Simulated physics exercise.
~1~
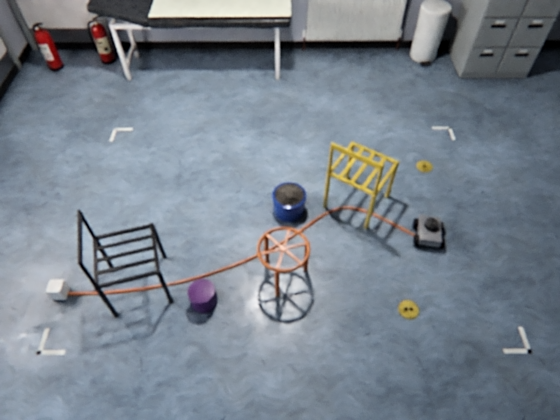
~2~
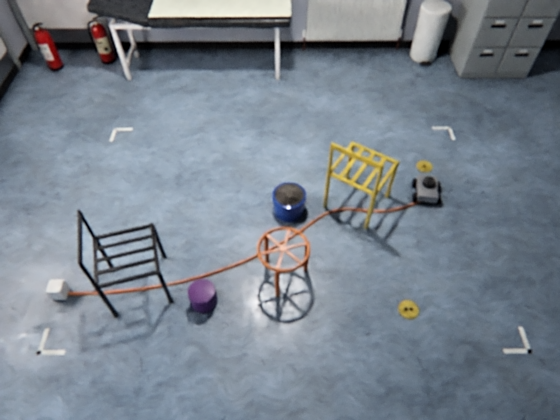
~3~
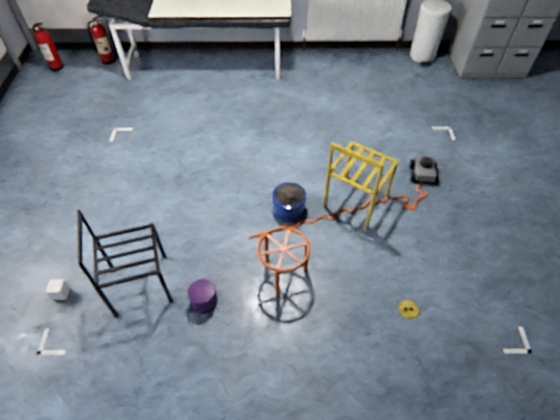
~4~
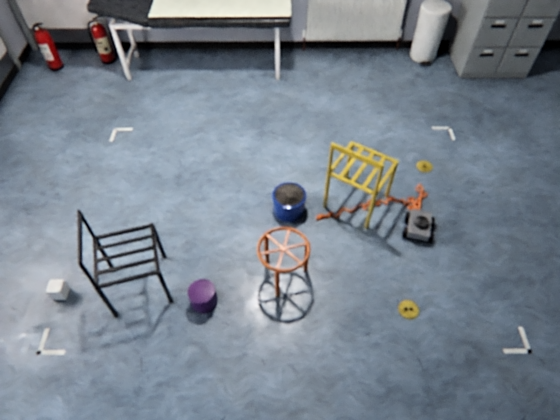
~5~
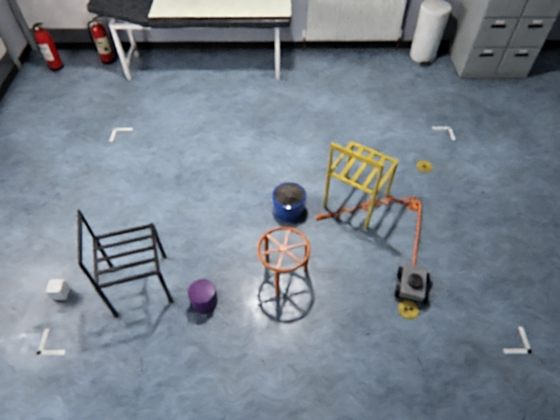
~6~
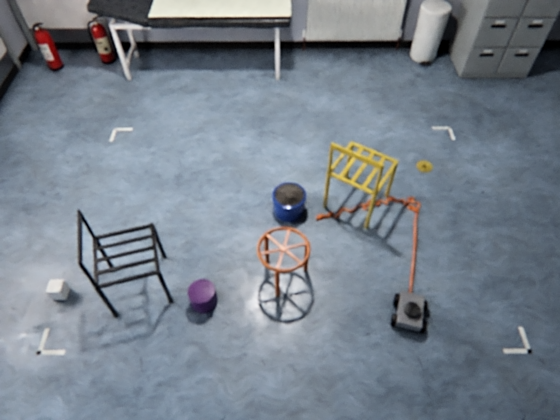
In the video, a small cart tows an orange lead past chairs, a stool, a blue pot and a purple tub, moving up until the lead's far end comes free, then turns down over a yellow mark and stops below it, the furniture and containers unmoved.
